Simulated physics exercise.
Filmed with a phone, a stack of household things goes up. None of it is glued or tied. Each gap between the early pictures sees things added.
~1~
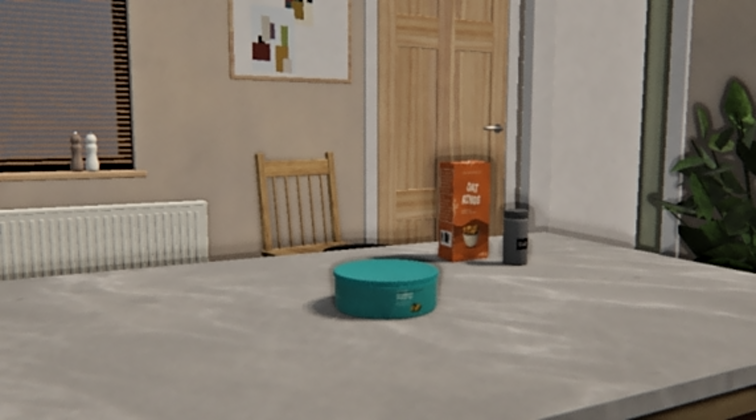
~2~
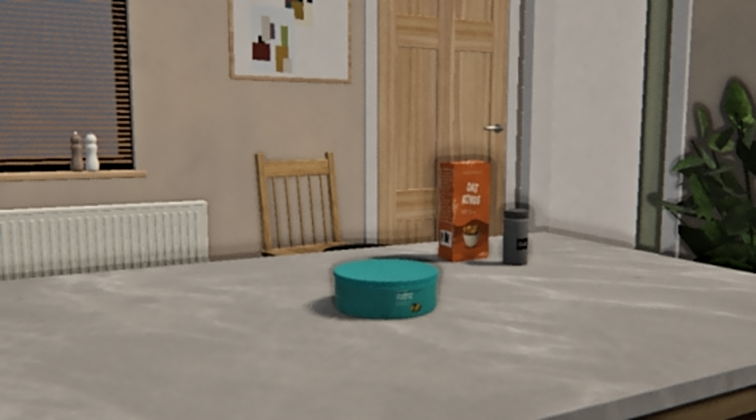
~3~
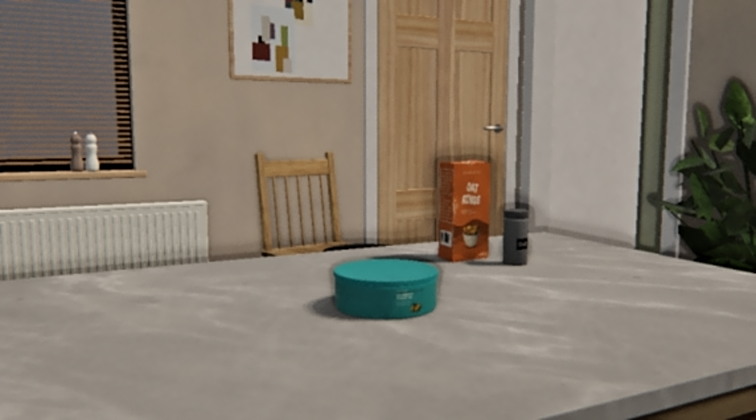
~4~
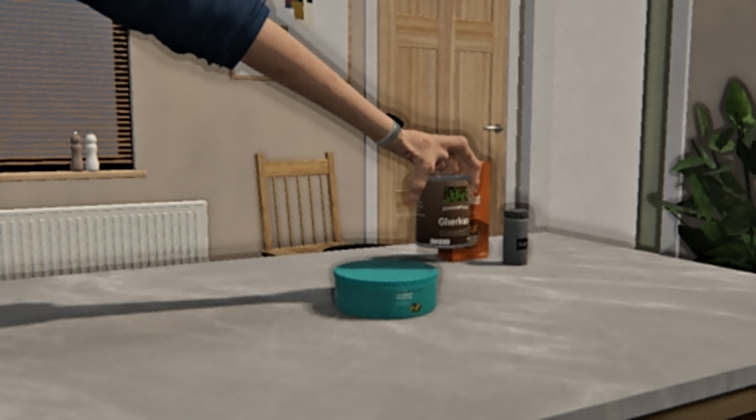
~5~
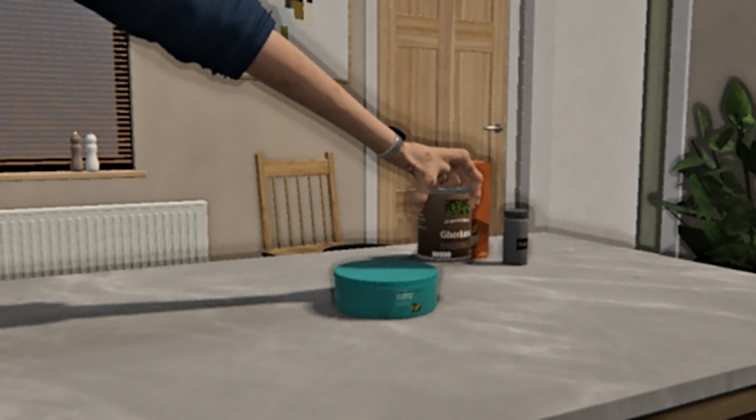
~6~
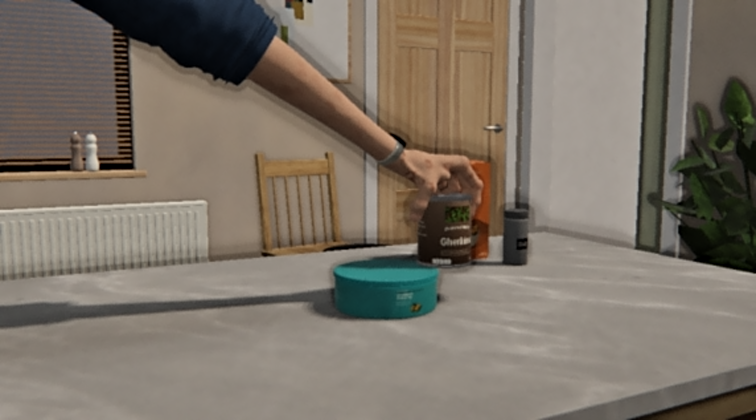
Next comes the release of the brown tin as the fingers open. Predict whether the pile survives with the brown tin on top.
Doesn't stay standing.
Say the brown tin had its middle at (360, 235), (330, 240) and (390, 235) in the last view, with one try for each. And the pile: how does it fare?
First the pile remains standing, second it topples, third it remains standing.
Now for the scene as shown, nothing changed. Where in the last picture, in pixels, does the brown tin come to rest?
It ends up close to (497, 268).
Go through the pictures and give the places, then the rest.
In the first frame, the last thing is not in view yet; orange carton (464, 211).
In the second frame, the last thing is not in view yet; turquoise tub (386, 287).
In the third frame, the last thing is not in view yet; grey shaker (515, 237).
In the fourth frame, still above its spot; brown tin (442, 210).
In the fifth frame, still above its spot; brown tin (444, 223); turquoise tub (386, 287).
In the sixth frame, set down, still held; brown tin (444, 229); grey shaker (515, 237).
Then, 0.30 s later than the last frame, brown tin now fallen.
Then, 0.40 s later than the last frame, things are still on the move.
Then, 1.10 s later than the last frame, nothing new.
Then, 2.30 s later than the last frame, brown tin resting near (495, 268).
When it is over, fallen, brown tin; the other 3 as before. End places, in pixels of the last picture, brown tin near (497, 268). The pile gives way.
